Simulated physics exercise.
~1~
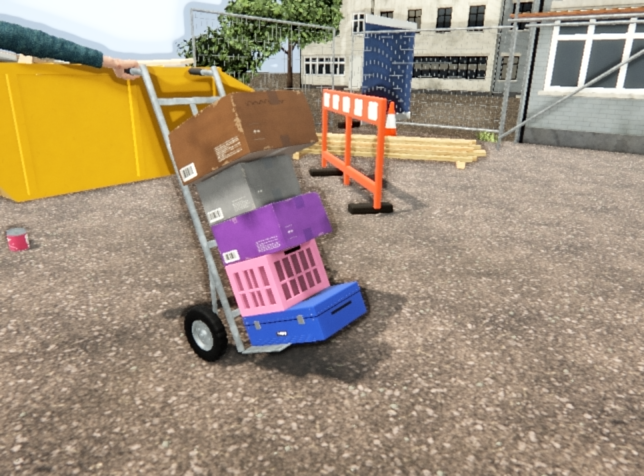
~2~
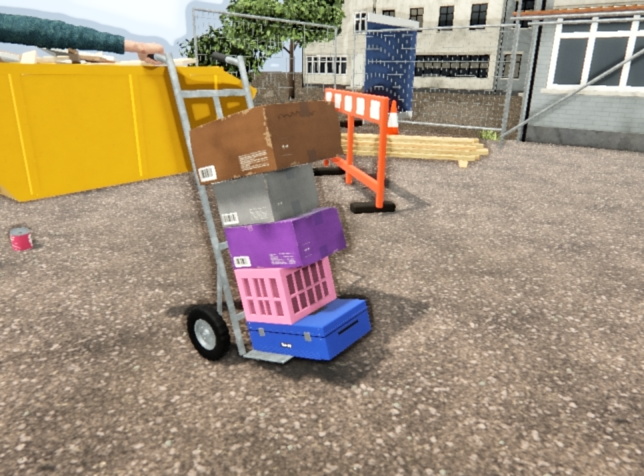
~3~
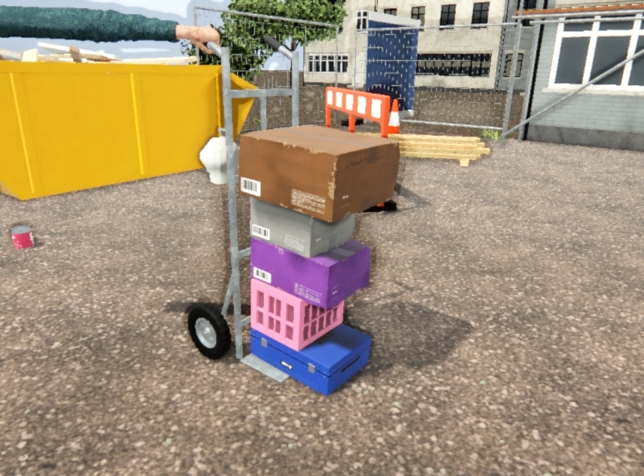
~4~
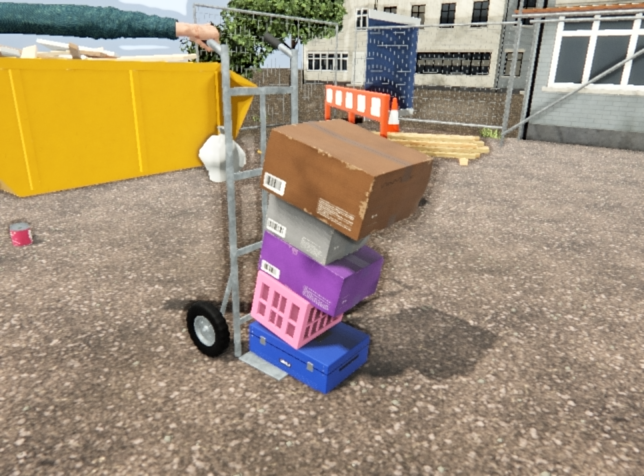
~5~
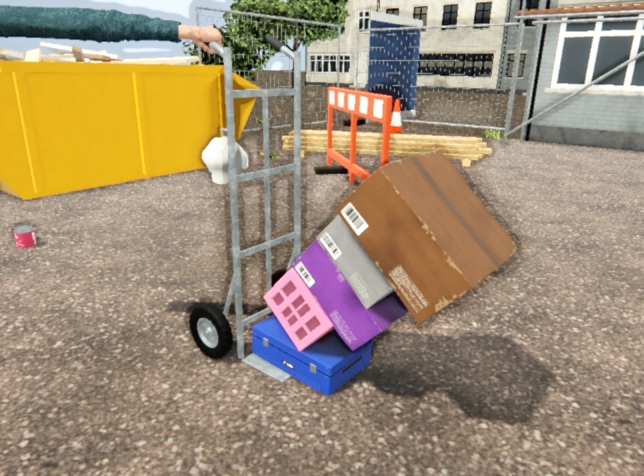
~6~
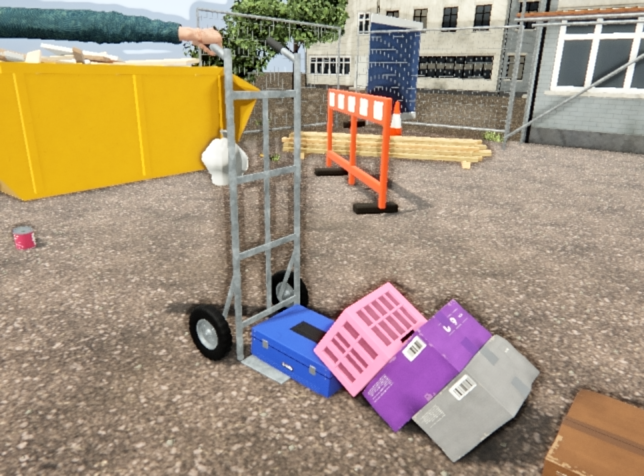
In a gravel yard, a hand tips a loaded hand truck upright, toppling four upper items rightward.
